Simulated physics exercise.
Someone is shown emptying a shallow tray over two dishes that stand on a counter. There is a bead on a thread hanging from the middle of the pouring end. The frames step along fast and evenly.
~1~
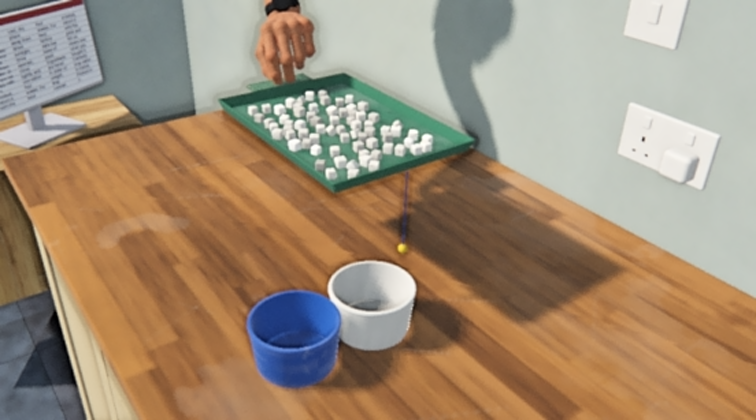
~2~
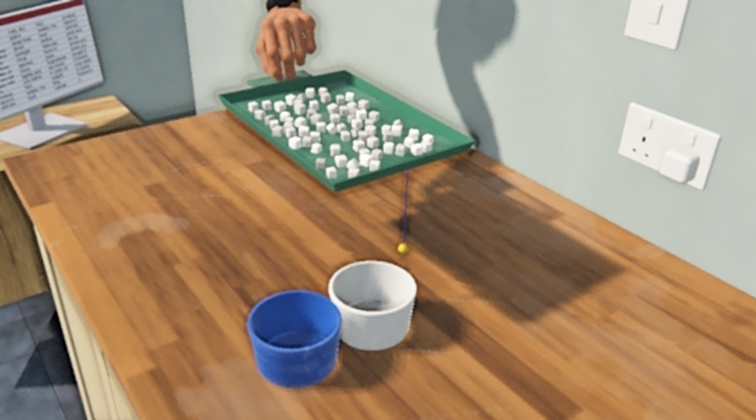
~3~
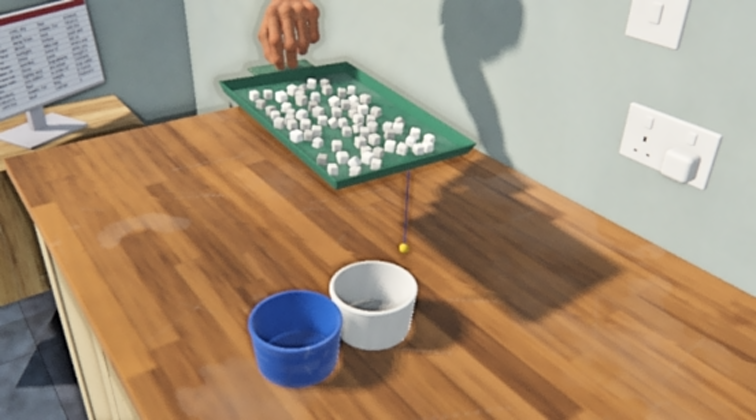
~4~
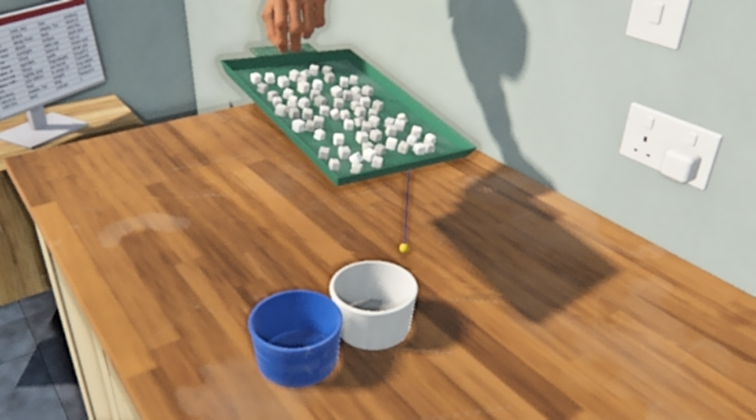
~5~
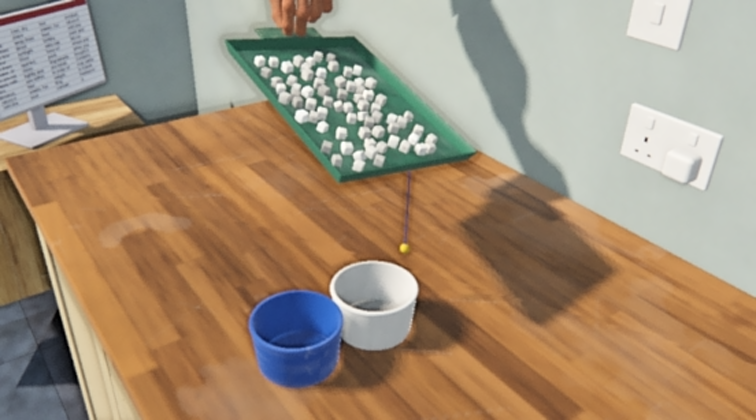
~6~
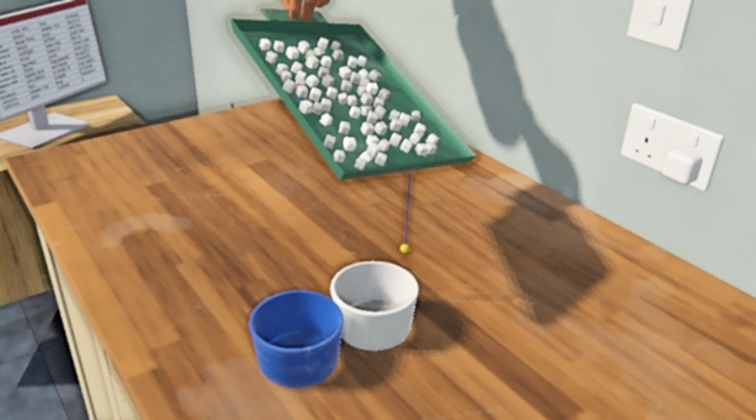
The footage shows a hand holding a green tray of white cubes above a wooden counter with a blue dish and a white dish, then steadily raising the tray's far end so that it slopes more steeply toward the viewer.
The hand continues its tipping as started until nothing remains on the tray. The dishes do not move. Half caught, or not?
Between them the dishes get the lesser amount.
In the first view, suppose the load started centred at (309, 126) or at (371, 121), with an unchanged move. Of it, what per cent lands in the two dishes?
First case: Close to 0 %; second case: Close to 0 %.
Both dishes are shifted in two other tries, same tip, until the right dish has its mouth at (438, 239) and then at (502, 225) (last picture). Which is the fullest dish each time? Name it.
First try, the one on the right; second try, the one on the left.
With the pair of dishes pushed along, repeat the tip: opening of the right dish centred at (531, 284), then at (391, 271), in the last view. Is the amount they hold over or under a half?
First the smaller part, then the smaller part.
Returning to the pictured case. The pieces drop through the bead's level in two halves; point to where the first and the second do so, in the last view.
It passes near (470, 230) first and then near (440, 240).
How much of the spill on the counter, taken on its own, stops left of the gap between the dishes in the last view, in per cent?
Estimate: About 0 percent.
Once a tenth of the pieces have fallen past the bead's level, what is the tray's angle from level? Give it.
The tilt is near 80° by then.
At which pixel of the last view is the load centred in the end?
Once nothing moves, the middle sits near (462, 280).
Soon, tray tipped steeply; nearly all on the tray; a small part in the air.
A while on, tray tipped past a quarter turn; a small part on the tray; about a third outside both; about half in the air.
Towards the end, tray tipped past a quarter turn; all outside both.
Finally, tray tipped past a quarter turn; none in the left dish; none in the right dish; all outside both.
